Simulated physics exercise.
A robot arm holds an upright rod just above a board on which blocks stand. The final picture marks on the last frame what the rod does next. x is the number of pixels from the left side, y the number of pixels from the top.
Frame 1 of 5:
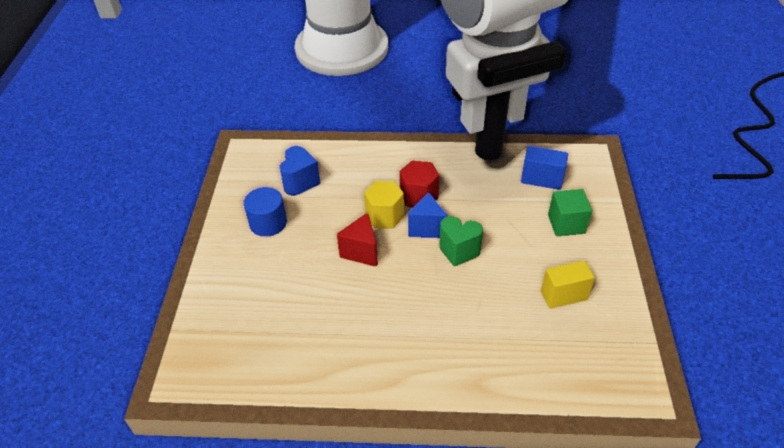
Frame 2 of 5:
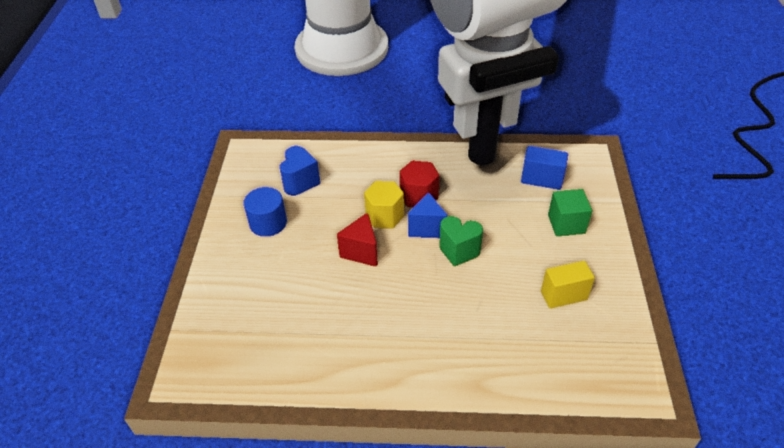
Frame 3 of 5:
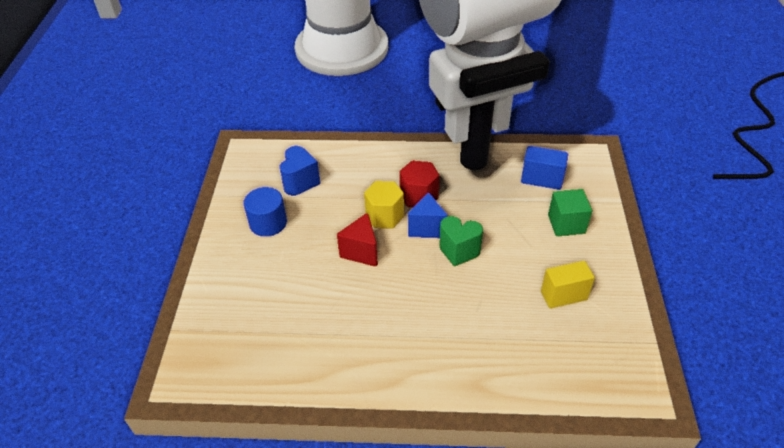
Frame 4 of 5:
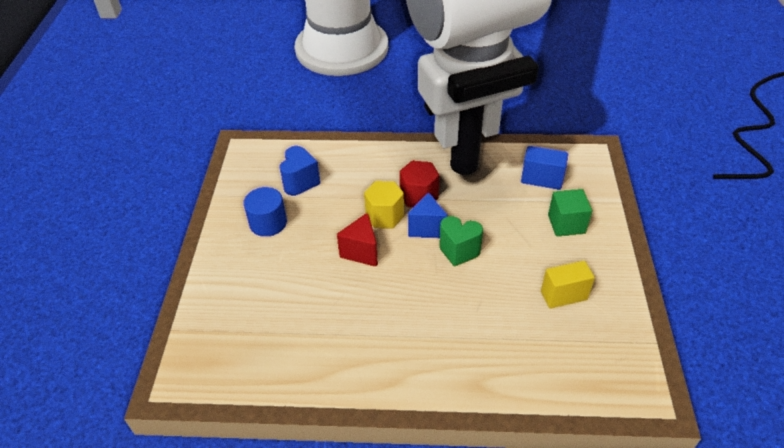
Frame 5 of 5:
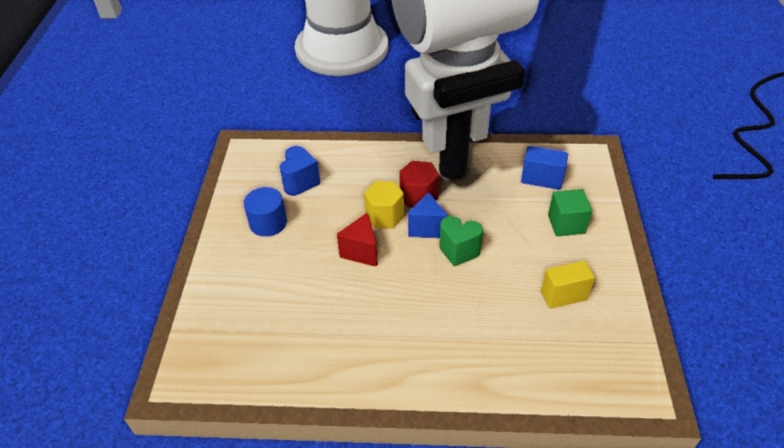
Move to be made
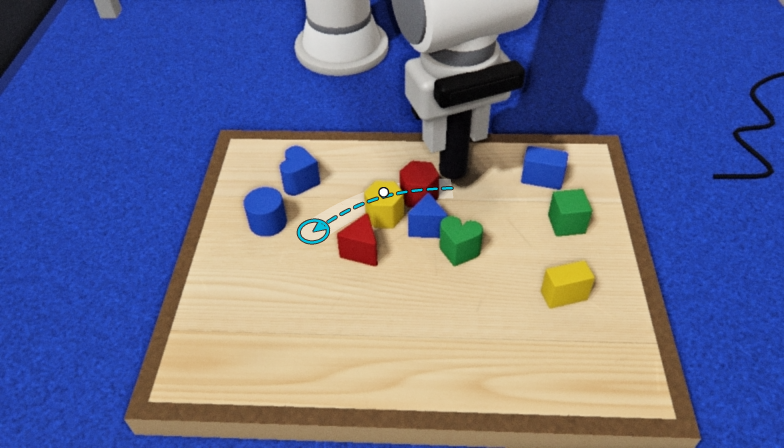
The clip opens on a robot arm holding a black upright rod near the far edge of a wooden board scattered with red, yellow, blue and green blocks. The arm moves the rod a short way left and slightly toward the viewer, nearing the red hexagonal block, while every block stays still.
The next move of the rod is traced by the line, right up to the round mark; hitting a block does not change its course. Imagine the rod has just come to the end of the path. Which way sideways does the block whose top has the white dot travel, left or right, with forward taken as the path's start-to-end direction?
The shift is leftward.
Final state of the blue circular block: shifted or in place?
Its place changes.
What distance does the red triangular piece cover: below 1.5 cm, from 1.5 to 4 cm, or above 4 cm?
Of the three bands, it's under 1.5 cm.
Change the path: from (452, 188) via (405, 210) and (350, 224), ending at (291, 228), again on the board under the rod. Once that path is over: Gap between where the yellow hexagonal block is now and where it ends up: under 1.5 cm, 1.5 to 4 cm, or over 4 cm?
Its displacement is above 4 cm.
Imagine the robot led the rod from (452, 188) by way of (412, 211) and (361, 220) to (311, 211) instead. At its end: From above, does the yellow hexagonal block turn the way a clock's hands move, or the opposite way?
Seen from overhead, it turns anticlockwise.
Path on the board, from (452, 188) by way of (402, 192) and (356, 207) to (313, 231); the dot is on the yellow hexagonal block.
The first path, step by step. One third of the way, rod (401, 175); yellow hexagonal block (355, 202), turned 55° anticlockwise; red hexagonal block (370, 177).
Two thirds of the way, rod (353, 190); yellow hexagonal block (331, 213); red hexagonal block (319, 187), turned 20° clockwise.
At the end, rod (311, 214); blue circular block (242, 199); red triangular piece in place; yellow hexagonal block (316, 232), turned 190° anticlockwise; red hexagonal block (281, 195), turned 75° clockwise; blue triangular piece in place.
